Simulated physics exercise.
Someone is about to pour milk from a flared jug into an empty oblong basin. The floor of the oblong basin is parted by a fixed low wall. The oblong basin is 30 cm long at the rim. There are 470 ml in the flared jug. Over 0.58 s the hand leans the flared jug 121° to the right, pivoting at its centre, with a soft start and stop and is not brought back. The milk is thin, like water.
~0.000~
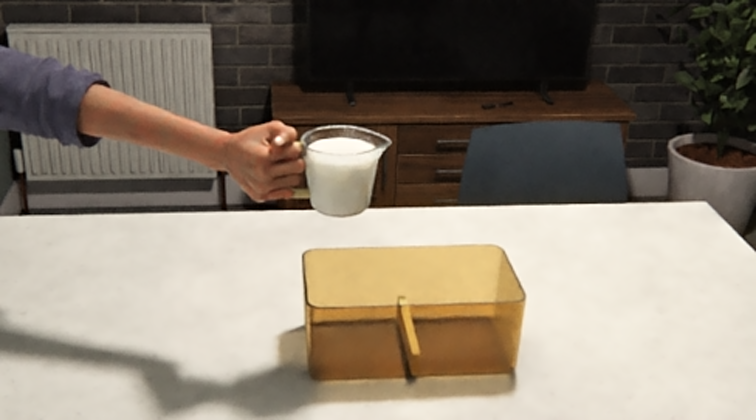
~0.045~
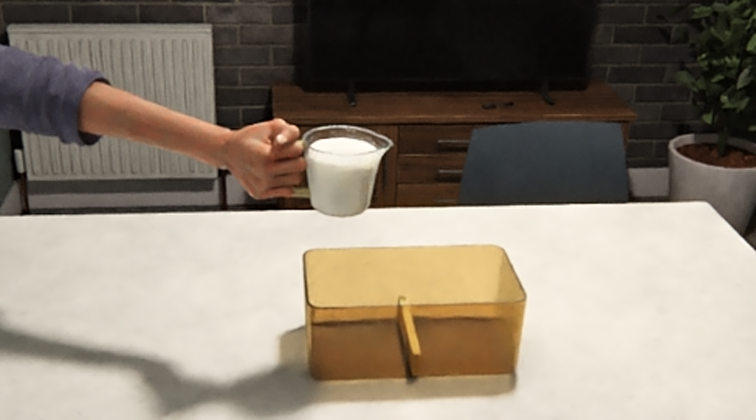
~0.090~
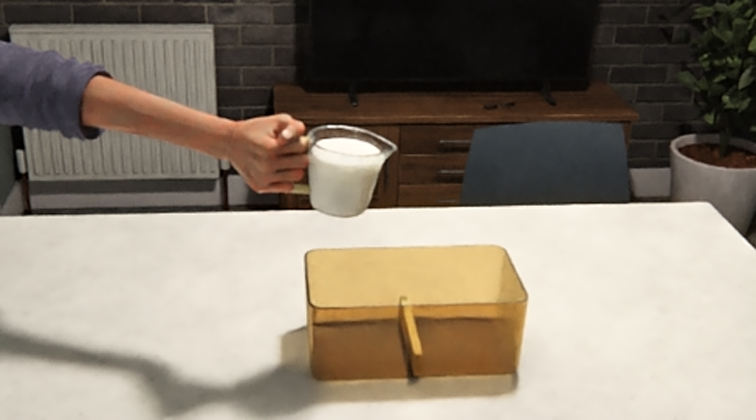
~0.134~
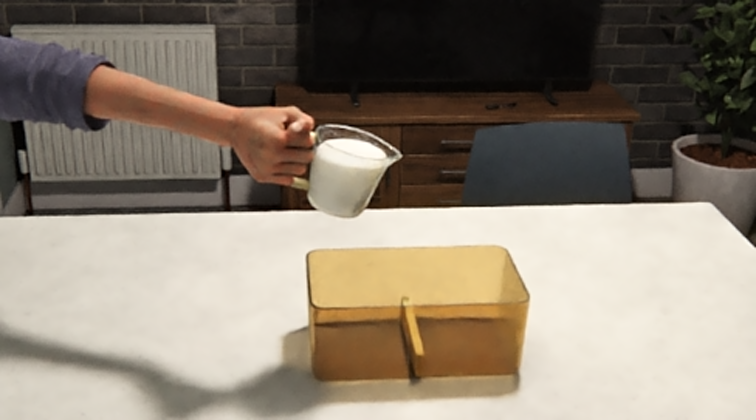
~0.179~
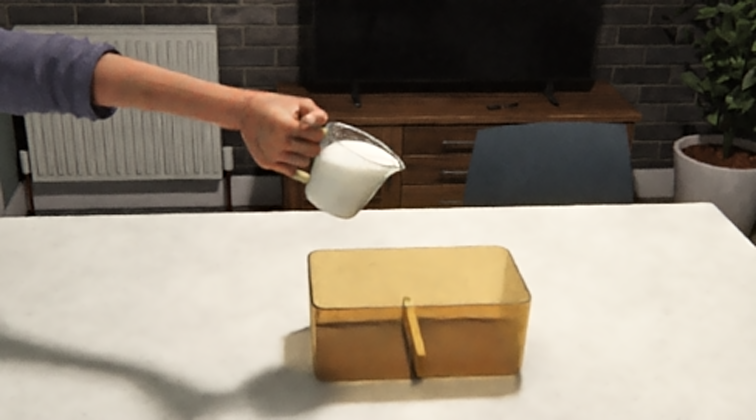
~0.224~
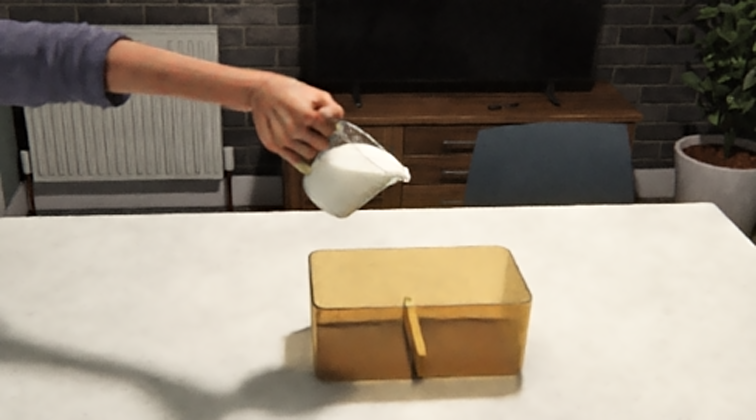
A hand reaching in from the left, in a bluish-purple sleeve, holds a clear flared jug of white milk and tilts it to the right, gently at first, then more steeply. Below it, an empty amber see-through oblong basin with a dividing wall sits on a pale tabletop. The steady, slightly raised view faces a room with a white radiator, dark television, wooden cabinet, blue-grey chair and potted plant.
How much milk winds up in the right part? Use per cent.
Roughly 56 per cent is past the wall.
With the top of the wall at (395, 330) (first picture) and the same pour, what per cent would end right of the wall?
Then about 80 per cent.
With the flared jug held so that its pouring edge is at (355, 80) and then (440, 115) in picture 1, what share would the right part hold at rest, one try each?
In turn about 25 and 70 per cent.
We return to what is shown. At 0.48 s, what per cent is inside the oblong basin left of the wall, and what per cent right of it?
Some 1 per cent left and 36 right.
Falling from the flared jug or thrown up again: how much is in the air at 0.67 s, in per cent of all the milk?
Near 7 in a hundred.
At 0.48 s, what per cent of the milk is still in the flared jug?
Near 26 in a hundred.
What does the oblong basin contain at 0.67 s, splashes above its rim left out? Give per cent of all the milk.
Near 92 in a hundred.
By 0.48 s the tilt is 113° and 27 per cent is still to pour, 1 is left of the wall and 36 right of it.
By 0.67 s the tilt is 121° and 0 per cent is still to pour, 37 is left of the wall and 56 right of it.
By 0.87 s the tilt is 121° and 0 per cent is still to pour, 41 is left of the wall and 55 right of it.
By 1.08 s the tilt is 121° and 0 per cent is still to pour, 41 is left of the wall and 56 right of it.
At rest 41 per cent lies left of the wall, 56 right of it and 3 outside.
